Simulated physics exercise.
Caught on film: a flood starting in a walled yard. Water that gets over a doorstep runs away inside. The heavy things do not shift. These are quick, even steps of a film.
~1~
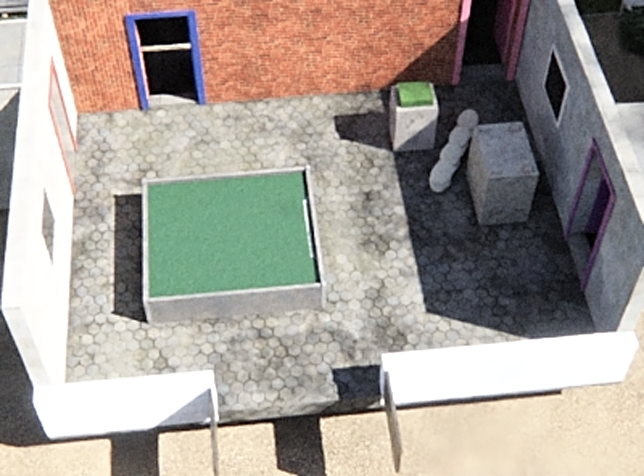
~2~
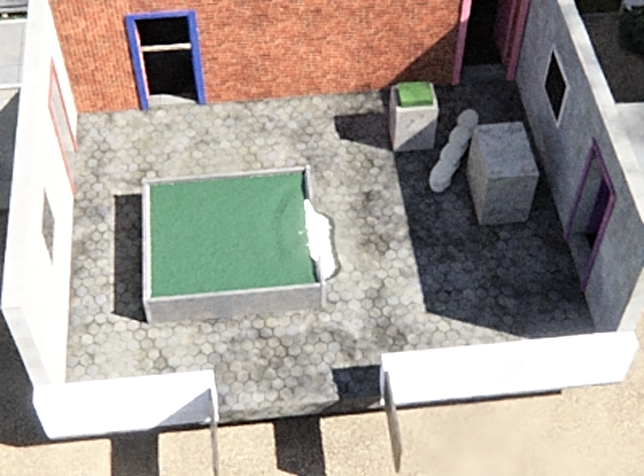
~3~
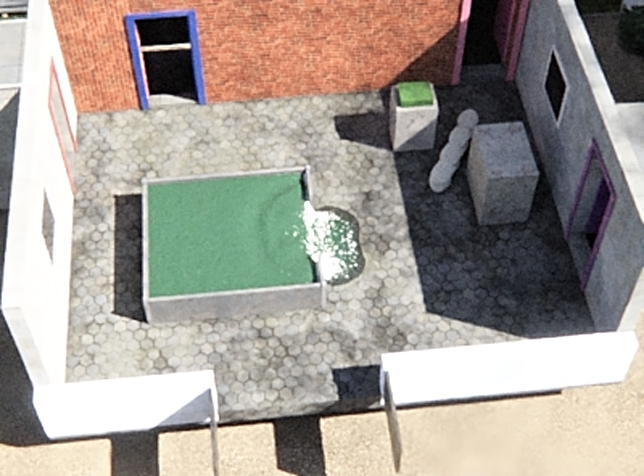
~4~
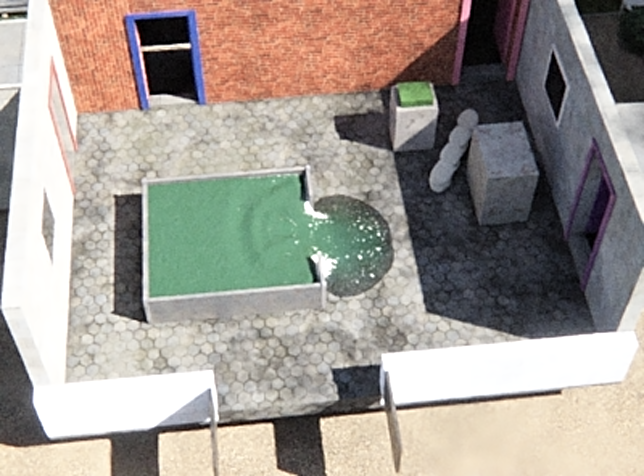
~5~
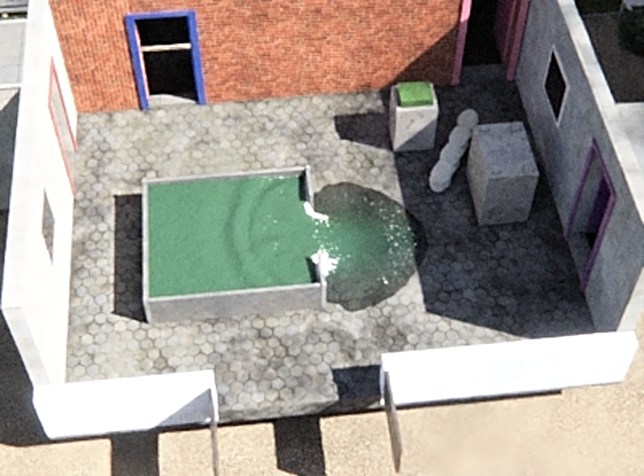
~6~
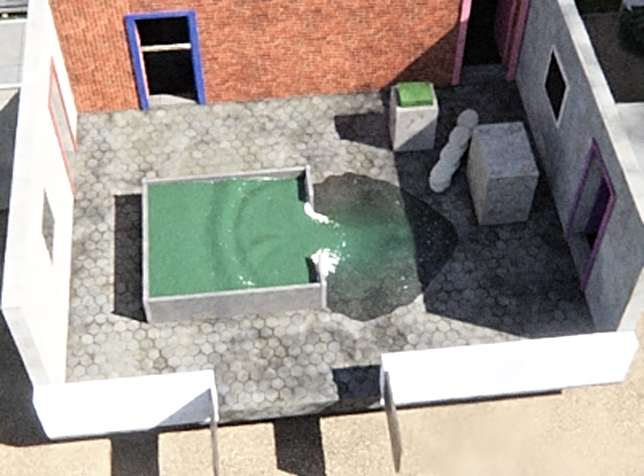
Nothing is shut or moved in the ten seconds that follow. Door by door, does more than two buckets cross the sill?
The pink door holds within the limit; the blue door holds within the limit; the purple door holds within the limit; the red door holds within the limit.
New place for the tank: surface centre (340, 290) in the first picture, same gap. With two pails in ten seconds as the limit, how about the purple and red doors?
In short: The purple door lets more in; the red door stays under.
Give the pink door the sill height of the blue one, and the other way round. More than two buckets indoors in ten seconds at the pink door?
My reading: Pink door is over.
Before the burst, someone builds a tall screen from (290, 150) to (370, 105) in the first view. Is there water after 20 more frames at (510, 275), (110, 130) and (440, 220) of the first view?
One after the other: Flooded, free of water, flooded.
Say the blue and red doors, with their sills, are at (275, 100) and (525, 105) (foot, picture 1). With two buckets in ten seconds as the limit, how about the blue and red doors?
The blue door holds, the red door goes over.
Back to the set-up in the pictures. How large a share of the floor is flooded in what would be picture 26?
Roughly 40 per cent.
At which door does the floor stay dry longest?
I say the one in red.
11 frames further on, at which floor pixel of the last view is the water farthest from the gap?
Around (592, 329).
A moment on, water covers 20 % of the floor; the pink door not reached, the blue door not reached, the purple door not reached, the red door not reached.
Next, water covers 35 % of the floor; the pink door not reached, the blue door not reached, the purple door wet at the sill, nothing in, the red door not reached.
Then, water covers 40 % of the floor; the pink door wet at the sill, nothing in, the blue door not reached, the purple door wet at the sill, nothing in, the red door not reached.
Later, water covers 60 % of the floor; the pink door wet at the sill, nothing in, the blue door wet at the sill, nothing in, the purple door wet at the sill, nothing in, the red door not reached.
In the end, water covers 90 % of the floor; the pink door wet at the sill, nothing in, the blue door wet at the sill, nothing in, the purple door wet at the sill, nothing in, the red door wet at the sill, nothing in.
